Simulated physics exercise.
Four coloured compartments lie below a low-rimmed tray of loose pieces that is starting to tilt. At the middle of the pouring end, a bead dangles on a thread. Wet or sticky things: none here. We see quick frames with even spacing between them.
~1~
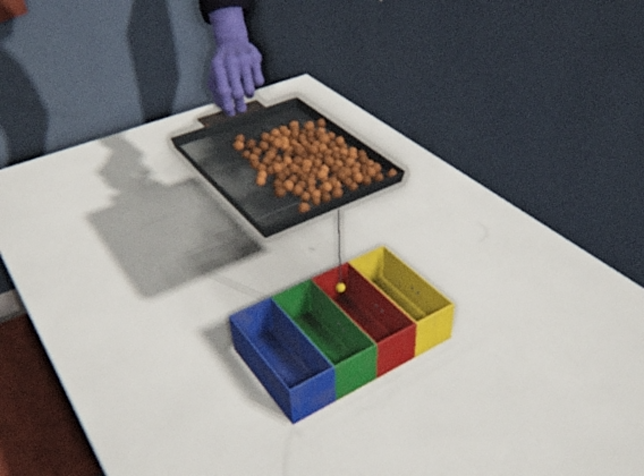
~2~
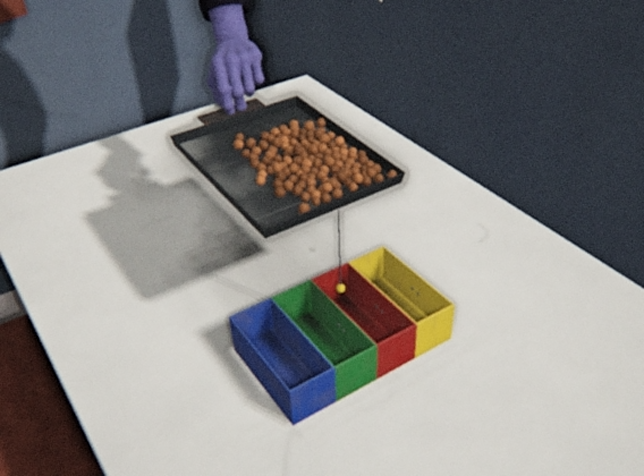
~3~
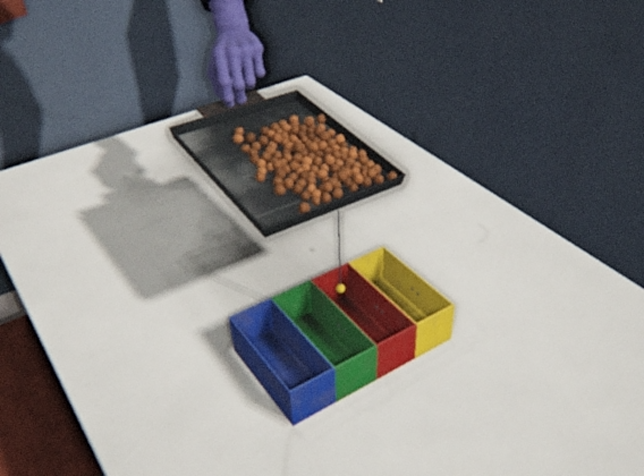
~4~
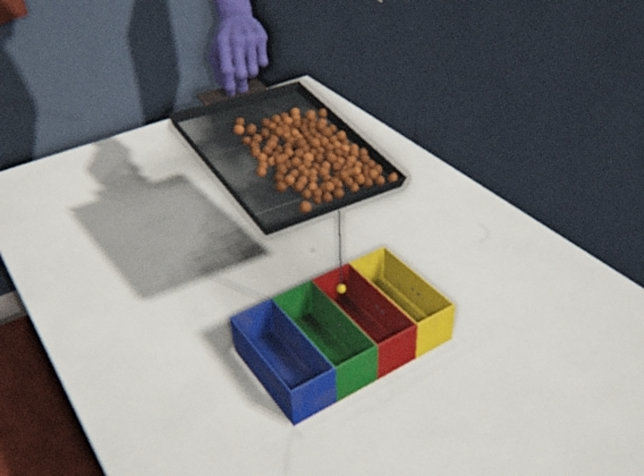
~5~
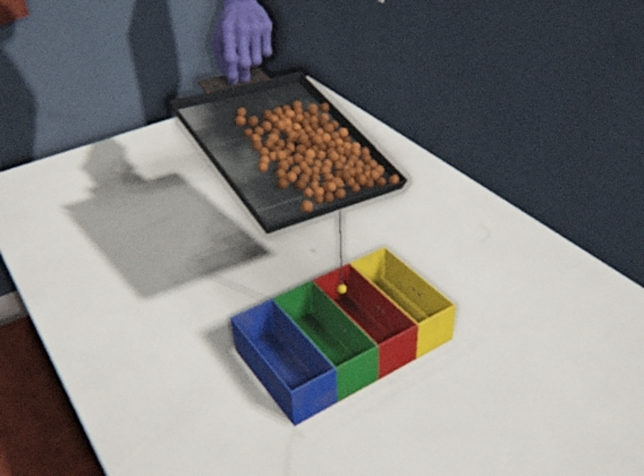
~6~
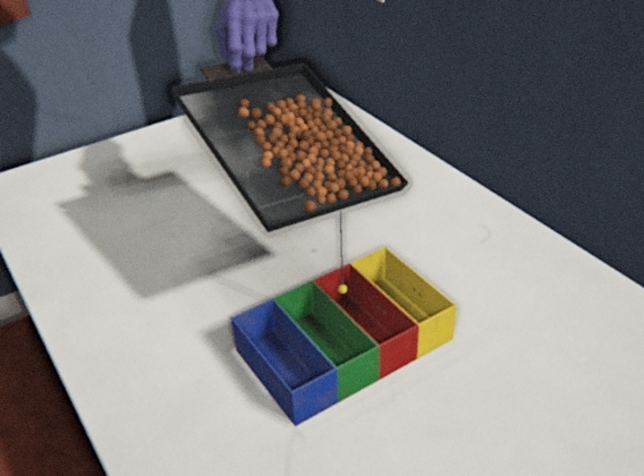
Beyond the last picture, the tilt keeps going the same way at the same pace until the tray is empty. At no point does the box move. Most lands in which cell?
In the yellow cell.
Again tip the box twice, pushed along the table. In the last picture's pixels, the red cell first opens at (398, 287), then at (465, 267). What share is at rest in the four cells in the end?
Near 90 and 80 percent respectively.
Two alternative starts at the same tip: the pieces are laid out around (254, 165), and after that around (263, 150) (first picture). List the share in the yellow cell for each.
You'd get near 50 percent first and near 40 percent next.
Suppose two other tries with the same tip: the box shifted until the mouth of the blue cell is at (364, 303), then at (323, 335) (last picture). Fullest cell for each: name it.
For the first spot the answer is the cell in green, and for the second spot it is the red cell.
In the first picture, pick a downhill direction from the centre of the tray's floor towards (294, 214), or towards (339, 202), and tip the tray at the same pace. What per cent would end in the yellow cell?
In order, 0 in a hundred and 30 in a hundred.
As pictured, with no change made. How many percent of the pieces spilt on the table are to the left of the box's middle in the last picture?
Reading: Around 0 %.
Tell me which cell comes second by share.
Just behind the top cell comes that red cell.
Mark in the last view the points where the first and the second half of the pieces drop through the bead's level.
The first part passes (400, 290); everything after passes (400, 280).
Shortly afterwards, tray tipped steeply; all but a few on the tray; only a few in the yellow cell; only a few falling or outside the box.
Next, tray tipped past a quarter turn; near a third on the tray; a little in the yellow cell; a little in the red cell; near half falling or outside the box.
Some moments later, tray tipped past a quarter turn; near half in the yellow cell; near a quarter in the red cell; only a few in the green cell; only a few in the blue cell; a little falling or outside the box.
In the end, tray tipped past a quarter turn; near half in the yellow cell; near a quarter in the red cell; only a few in the green cell; only a few in the blue cell; a little outside the box.
